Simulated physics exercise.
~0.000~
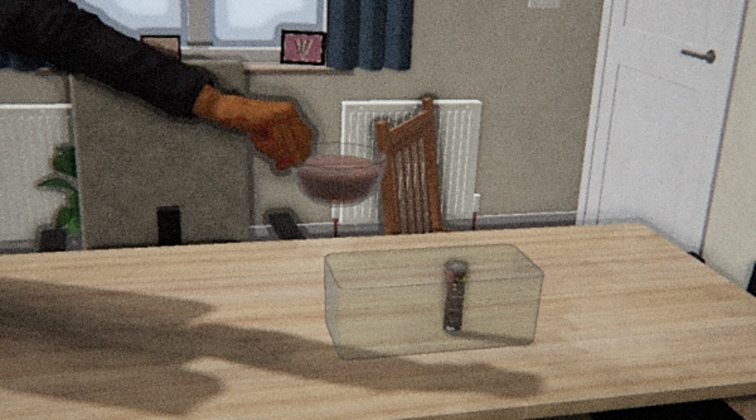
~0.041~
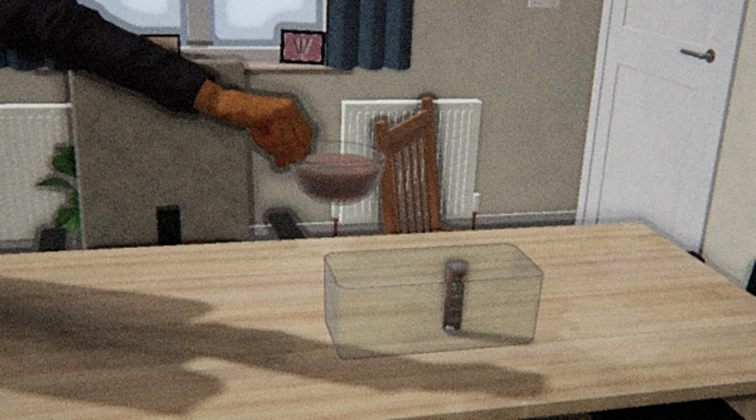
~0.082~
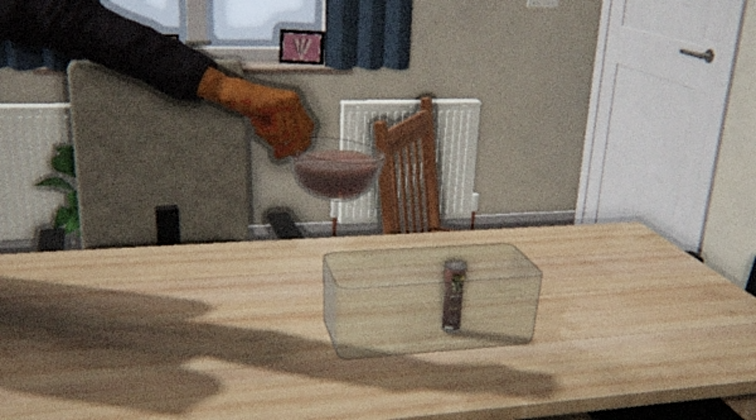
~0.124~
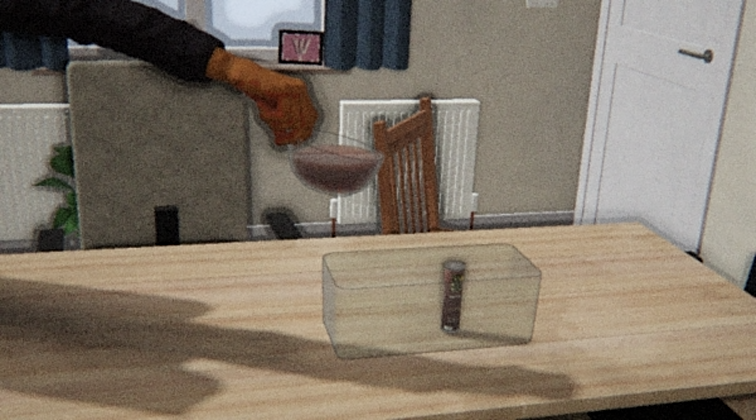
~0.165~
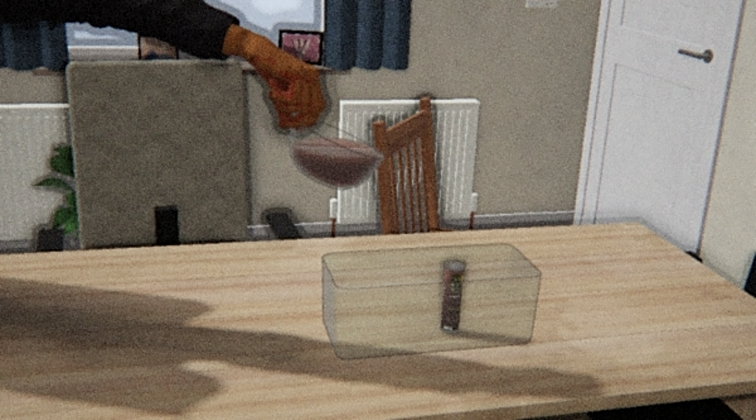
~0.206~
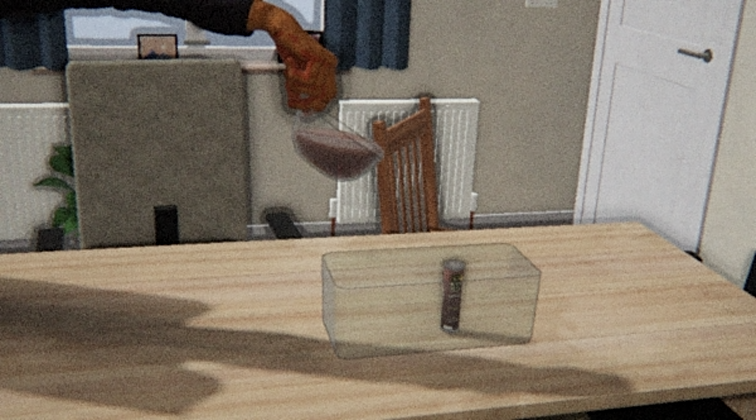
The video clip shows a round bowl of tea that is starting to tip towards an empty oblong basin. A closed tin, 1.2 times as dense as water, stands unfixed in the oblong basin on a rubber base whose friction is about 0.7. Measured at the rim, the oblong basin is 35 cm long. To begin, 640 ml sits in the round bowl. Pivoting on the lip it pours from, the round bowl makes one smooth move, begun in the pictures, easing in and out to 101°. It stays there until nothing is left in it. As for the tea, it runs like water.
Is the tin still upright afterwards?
It will stay erect.
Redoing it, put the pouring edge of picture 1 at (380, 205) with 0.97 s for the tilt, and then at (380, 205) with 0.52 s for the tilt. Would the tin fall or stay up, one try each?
In the first try it remains standing; in the second it comes down.
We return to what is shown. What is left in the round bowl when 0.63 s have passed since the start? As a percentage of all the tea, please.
Some 0 per cent.
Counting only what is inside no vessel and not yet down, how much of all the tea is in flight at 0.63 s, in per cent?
I'd put it at about 34 per cent of the liquid.
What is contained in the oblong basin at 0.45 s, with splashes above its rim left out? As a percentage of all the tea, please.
2 %, give or take.
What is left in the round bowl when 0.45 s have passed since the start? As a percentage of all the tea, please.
32 %.
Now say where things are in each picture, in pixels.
It leans 0°; its right rim is at (384, 155); the tea meets the walls at (293, 167) and (381, 165); the oblong basin's rim runs from (331, 272) to (529, 260); the tin's top is at (457, 269), in the first frame.
It leans 2°; its right rim is at (384, 154); the tea meets the walls at (293, 165) and (380, 163), in the second frame.
It leans 6°; its right rim is at (383, 154); the tea meets the walls at (292, 162) and (379, 159), in the third frame.
It leans 14°; its right rim is at (382, 155); the tea meets the walls at (291, 156) and (379, 154), in the fourth frame.
It leans 23°; its right rim is at (381, 155); the tea meets the walls at (291, 146) and (380, 149), in the fifth frame.
It leans 34°; its right rim is at (380, 154); the tea meets the walls at (293, 133) and (376, 146); 2 per cent is over the edge, in the sixth frame.
Then, 0.45 s in, the tilt is 97° and 32 per cent is still to pour; the tin stands where it began.
Then, 0.63 s in, the tilt is 101° and 0 per cent is still to pour; the tin stands where it began.
Then, 0.82 s in, the tilt is 101° and 0 per cent is still to pour; the tin stands where it began.
Then, 1.02 s in, the tilt is 101° and 0 per cent is still to pour; the tin stands where it began.
Finally, the tin stands where it began.
